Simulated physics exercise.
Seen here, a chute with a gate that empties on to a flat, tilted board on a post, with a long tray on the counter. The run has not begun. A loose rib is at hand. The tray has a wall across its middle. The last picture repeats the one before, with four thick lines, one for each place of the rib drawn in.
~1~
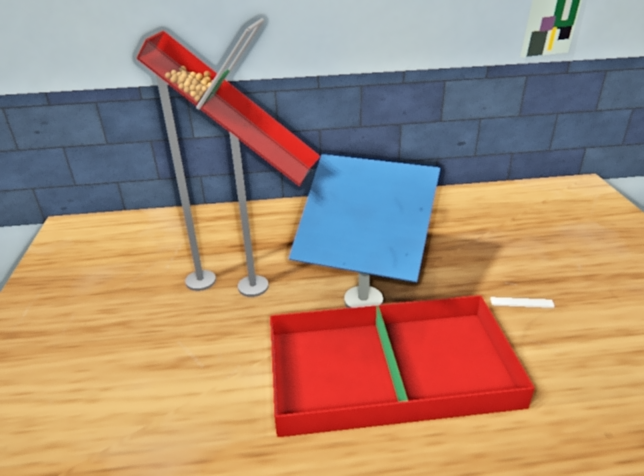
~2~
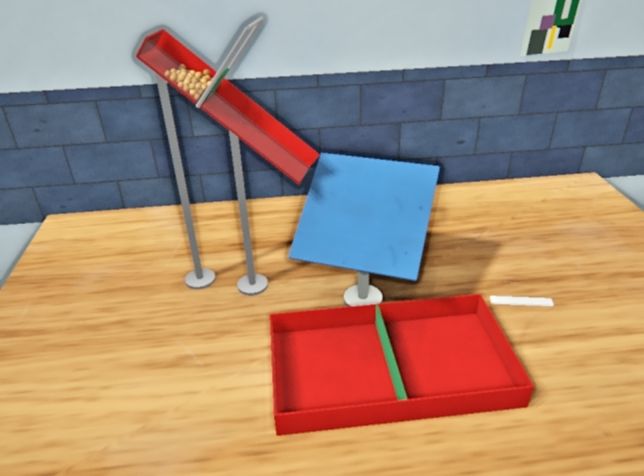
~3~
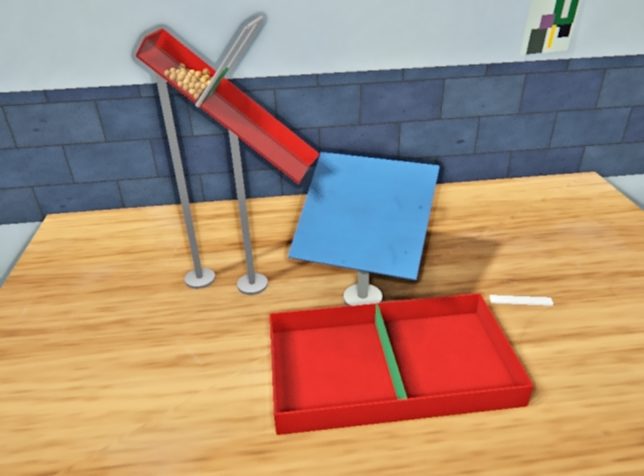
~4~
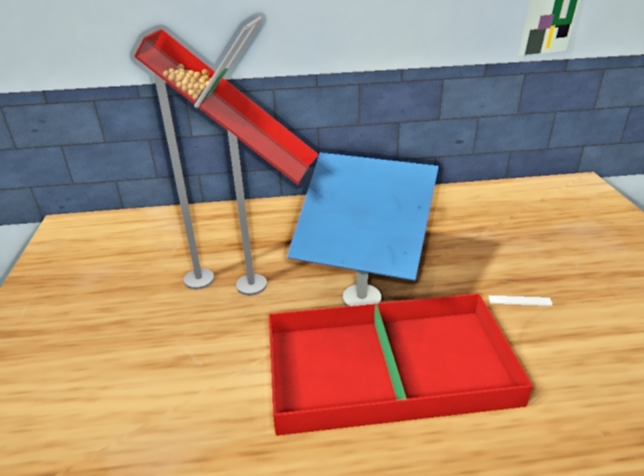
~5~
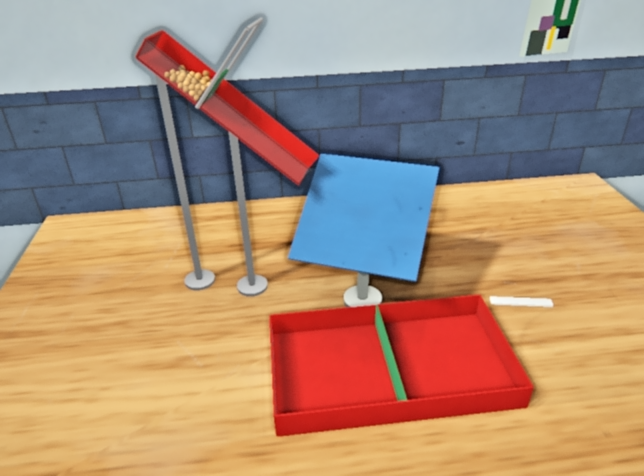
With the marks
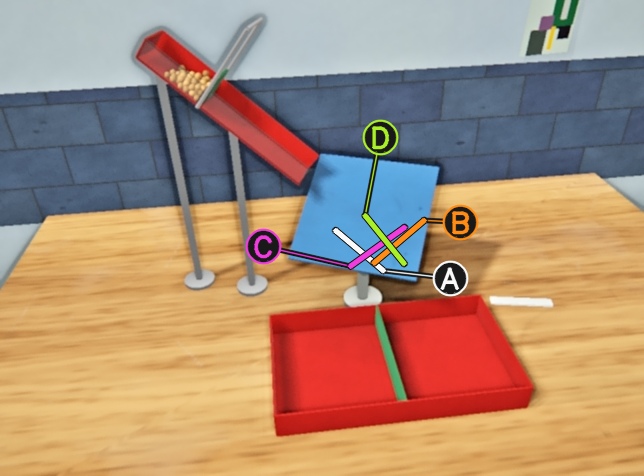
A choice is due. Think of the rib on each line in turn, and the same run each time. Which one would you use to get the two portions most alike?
It is D.
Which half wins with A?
Right.
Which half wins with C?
Left.
On the marked copy, line A from (335, 230) to (383, 270); line B from (424, 220) to (373, 263); line C from (404, 227) to (350, 266); line D from (365, 215) to (404, 263).
For line A, of what is caught, a small part in the left half, nearly all in the right.
For line B, of what is caught, nearly all in the left half, a small part in the right.
For line C, of what is caught, nearly all in the left half, a small part in the right.
For line D, of what is caught, about half in the left half, about half in the right.
